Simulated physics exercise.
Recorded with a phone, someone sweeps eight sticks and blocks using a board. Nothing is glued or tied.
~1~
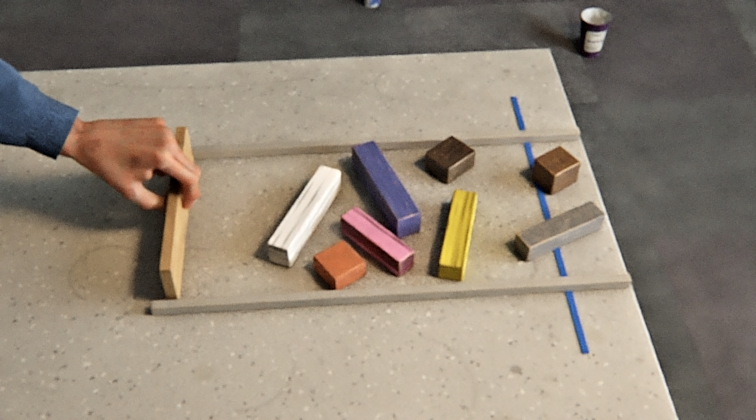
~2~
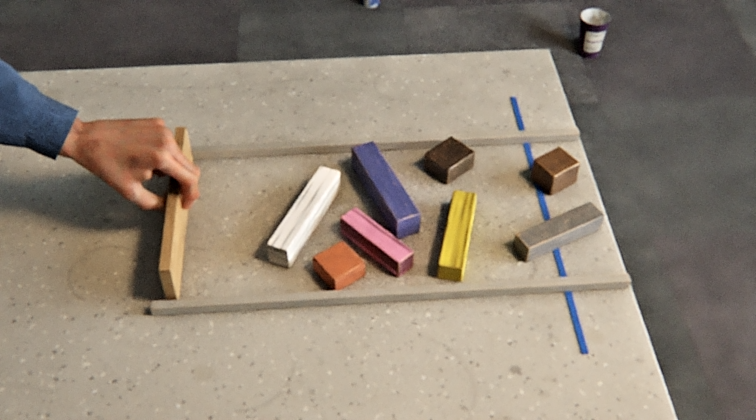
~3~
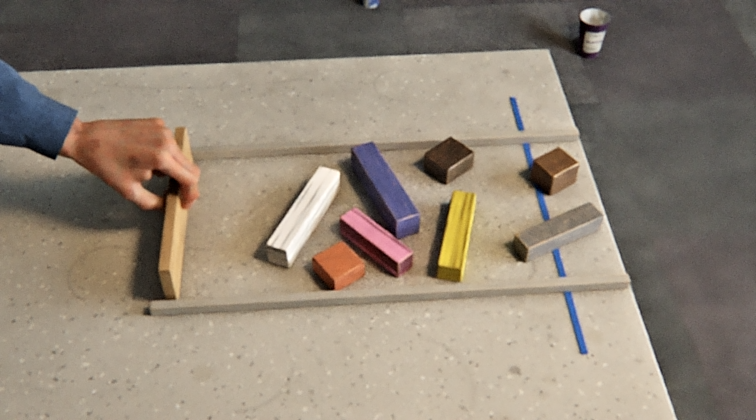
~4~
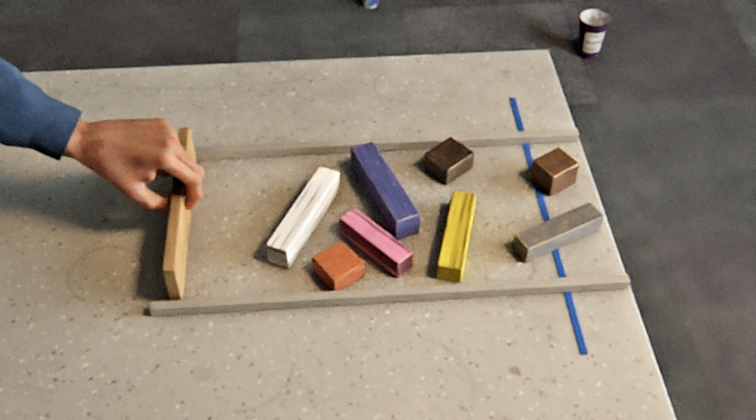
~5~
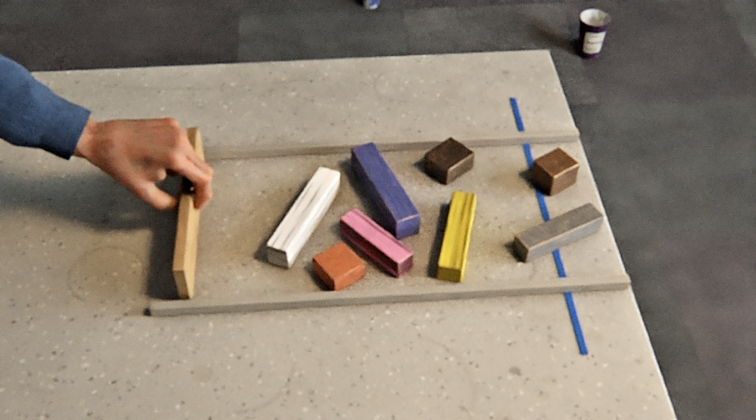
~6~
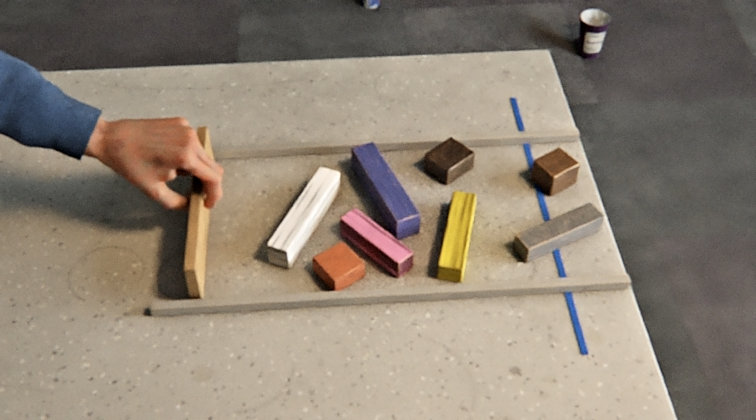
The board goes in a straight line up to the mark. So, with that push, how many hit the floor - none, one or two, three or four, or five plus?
I'd say three or four.
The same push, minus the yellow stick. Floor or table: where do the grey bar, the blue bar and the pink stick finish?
Grey bar down, blue bar still up, pink stick still up.
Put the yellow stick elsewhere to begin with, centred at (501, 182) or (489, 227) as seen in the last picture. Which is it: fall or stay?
Yellow stick - first try slides off, second try slides off.
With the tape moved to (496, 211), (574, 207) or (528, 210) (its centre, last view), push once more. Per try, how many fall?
Tallies in the order asked: 1, 6, 2.
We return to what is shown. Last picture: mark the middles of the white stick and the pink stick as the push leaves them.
The first near (556, 199), the second near (600, 234).
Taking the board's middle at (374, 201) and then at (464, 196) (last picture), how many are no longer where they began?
Counting first: 5, next 7.
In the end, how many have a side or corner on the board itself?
It is in contact with 2.
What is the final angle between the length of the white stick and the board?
Angle: Roughly 0 degrees.
Soon after, none off yet; brown block at rest near (555, 172); grey bar at rest near (559, 232); black block at rest near (449, 161).
Then, none off yet; brown block at rest near (555, 172); grey bar at rest near (559, 232); black block moved a little near (469, 160).
Further on, none off yet; brown block moving near (564, 172); grey bar tipped a little near (621, 225); black block moved well along near (548, 152).
At rest, the number that fall off is three or four; fallen, yellow stick, black block, grey bar and brown block.
